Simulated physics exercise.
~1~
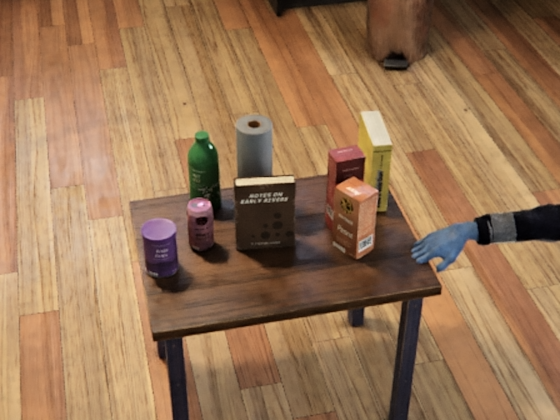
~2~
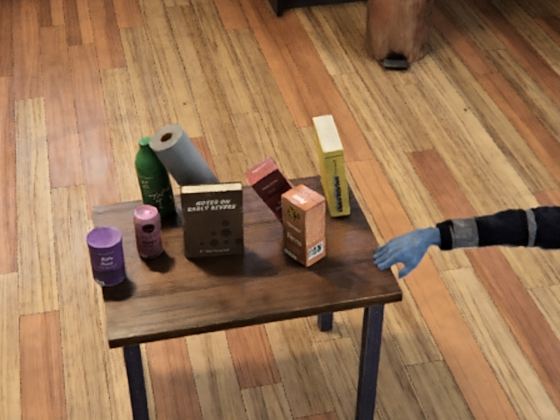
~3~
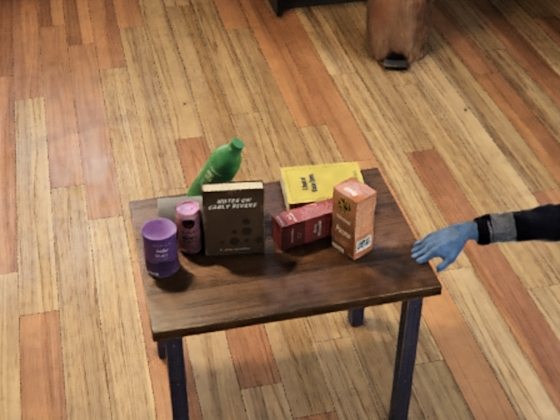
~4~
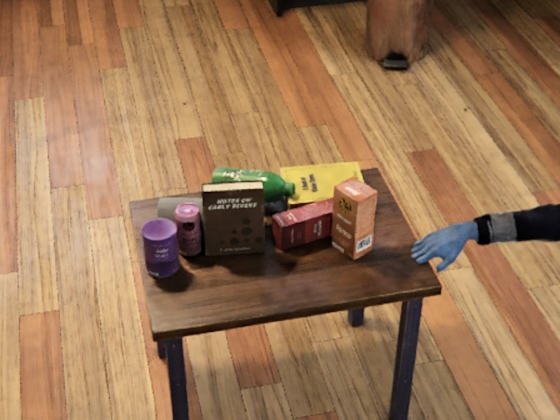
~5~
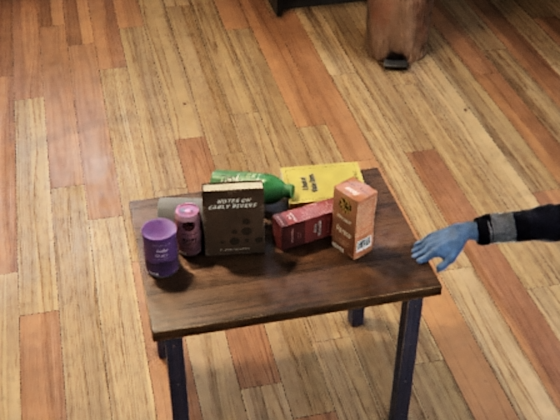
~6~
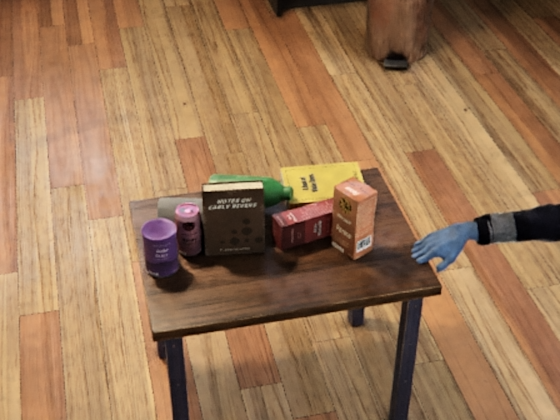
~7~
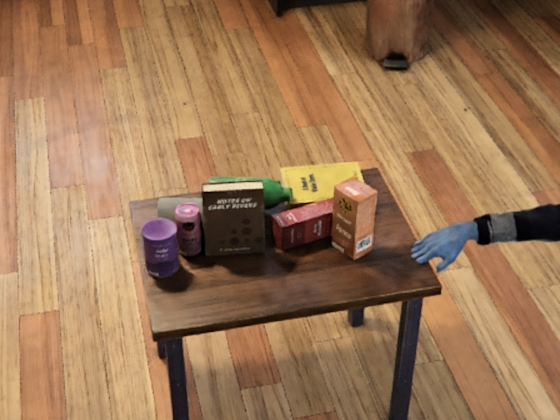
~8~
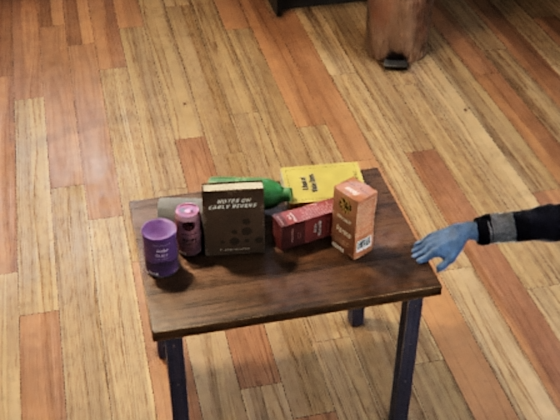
A small dark wooden side table stands on a plank floor, seen from above and in front, with a blue-gloved hand at its right edge. On it are a purple tin and pink can at left, a green bottle and grey roll behind, a brown book in the middle, and red, orange and yellow boxlike items at right. The table jerks left with the hand, and the roll, red carton and yellow book tilt. It jerks back right as they topple, and the green bottle leans, then falls too. The brown book, slightly shifted, stays upright with the tin, can and orange carton.
